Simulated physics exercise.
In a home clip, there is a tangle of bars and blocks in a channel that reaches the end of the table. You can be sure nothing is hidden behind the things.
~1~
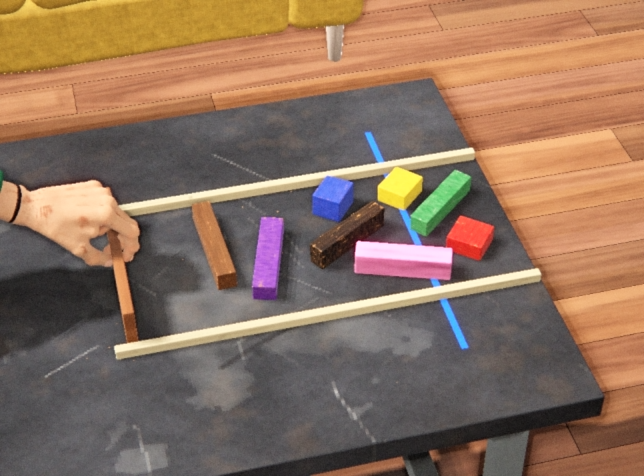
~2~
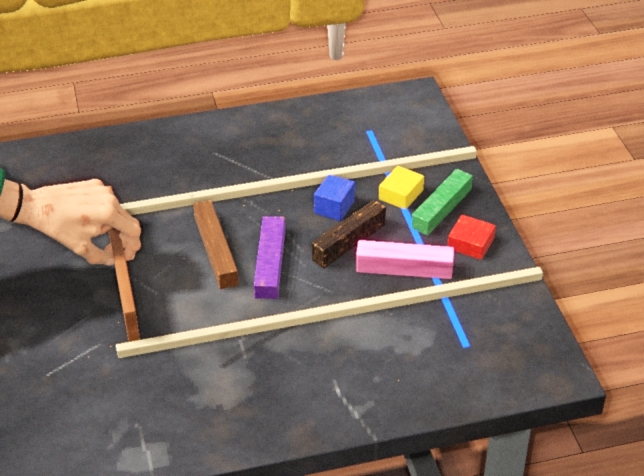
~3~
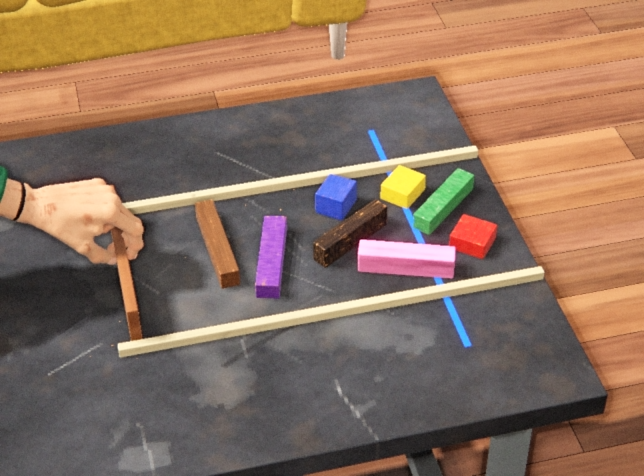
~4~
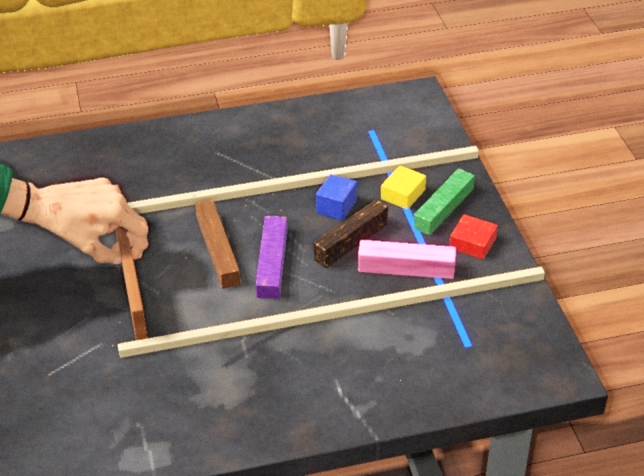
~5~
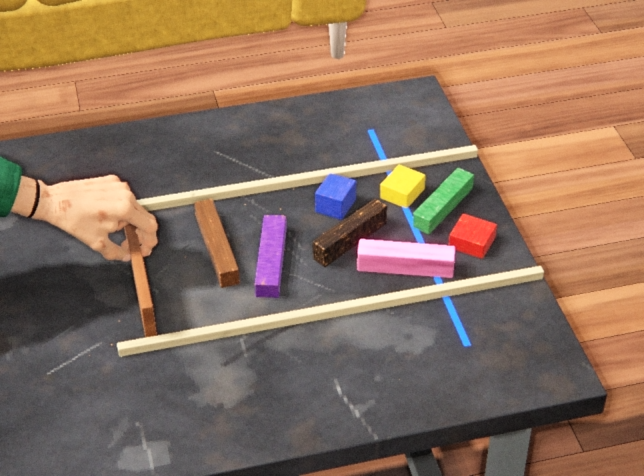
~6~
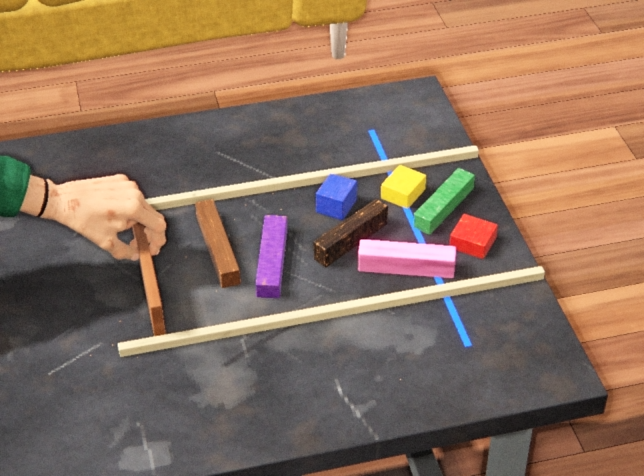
A hand slides an upright wooden board slowly a short way right between two pale rails on a dark table, toward a brown bar, while the scattered coloured bars and blocks near a blue tape line stay still.
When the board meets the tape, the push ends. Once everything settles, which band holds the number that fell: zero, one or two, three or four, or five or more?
It is in the band zero.
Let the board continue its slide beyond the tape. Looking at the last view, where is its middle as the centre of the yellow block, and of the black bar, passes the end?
Yellow block over the end: About (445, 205). Black bar over the end: About (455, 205).
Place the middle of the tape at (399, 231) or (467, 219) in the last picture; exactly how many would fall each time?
The first try gives 0 and the second gives 5.
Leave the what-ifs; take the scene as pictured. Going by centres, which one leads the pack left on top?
Going by centres, it is the red block.
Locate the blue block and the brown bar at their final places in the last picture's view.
The one named first is at (430, 177), the next at (419, 208).
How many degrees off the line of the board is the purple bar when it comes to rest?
Out of line by around 5°.
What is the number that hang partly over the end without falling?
Count of overhanging things: 3.
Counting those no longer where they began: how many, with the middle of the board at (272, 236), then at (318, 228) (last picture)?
I count 3 first and 6 after.
Early on, none off yet; red block at rest near (474, 236); green bar at rest near (444, 201); yellow block at rest near (404, 187).
A while later, none off yet; red block at rest near (474, 236); green bar at rest near (444, 201); yellow block moving near (406, 185).
Further along, none off yet; red block moving near (479, 235); green bar travelled a little near (461, 201); yellow block travelled about its own width near (424, 174).
Finally, the number that fall off is zero.
